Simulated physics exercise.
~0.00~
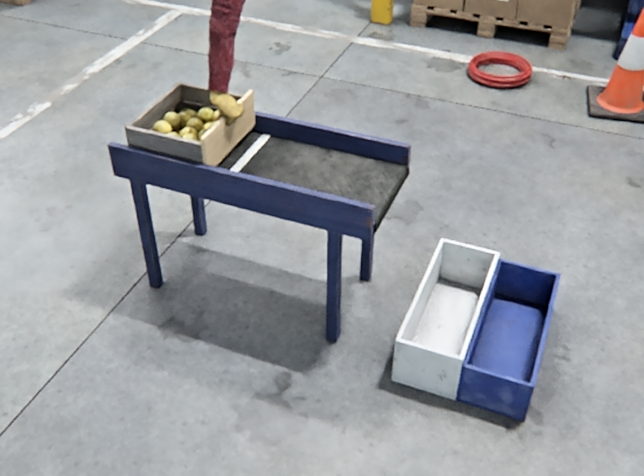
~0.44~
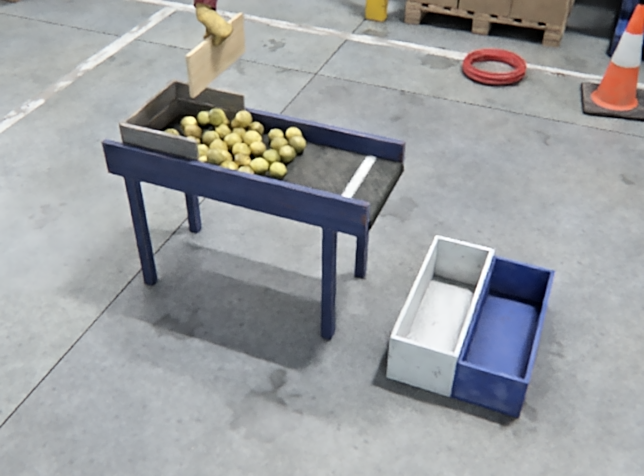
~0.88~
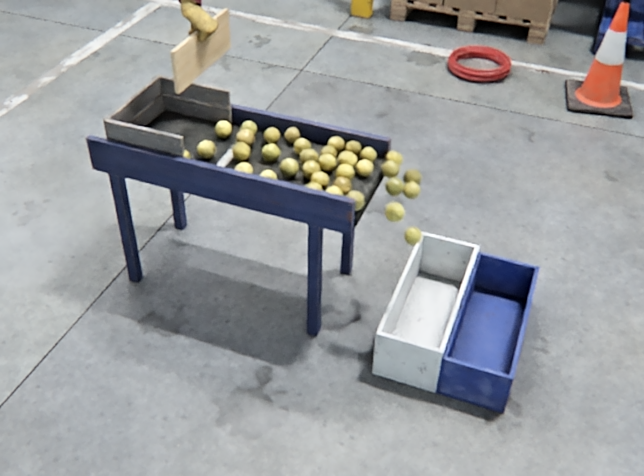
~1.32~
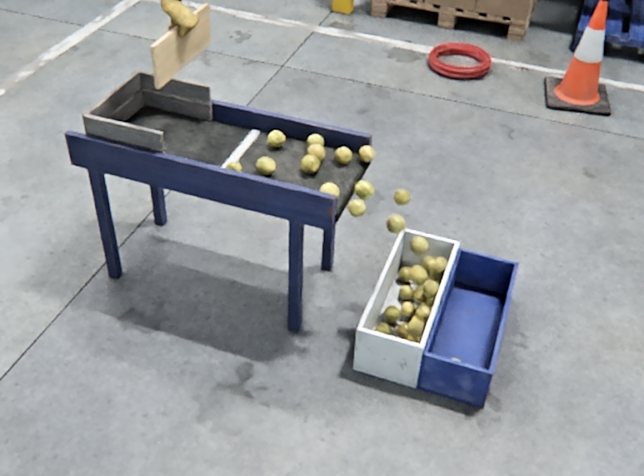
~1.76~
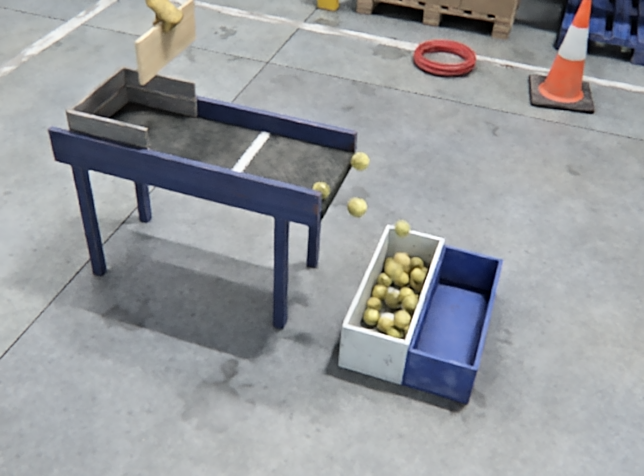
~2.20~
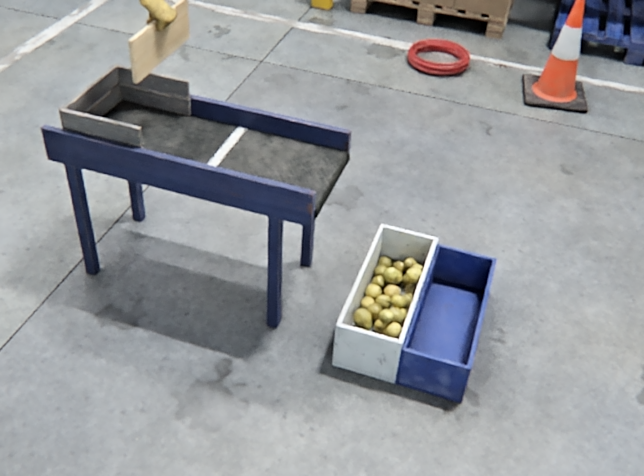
A blue-framed conveyor table with a dark belt stands on a grey concrete floor, seen from above, with a grey pen of yellow apples at its left end. A white tote and a blue tub sit side by side to the lower right, while a red hose coil and an orange cone lie behind. A gloved hand lifts the pen's wooden gate and holds it up as the apples spread rightward along the moving belt, which carries a white stripe. They drop off the far end in a stream, mostly into the white tote. Finally the belt is empty and the white tote holds nearly all the apples.
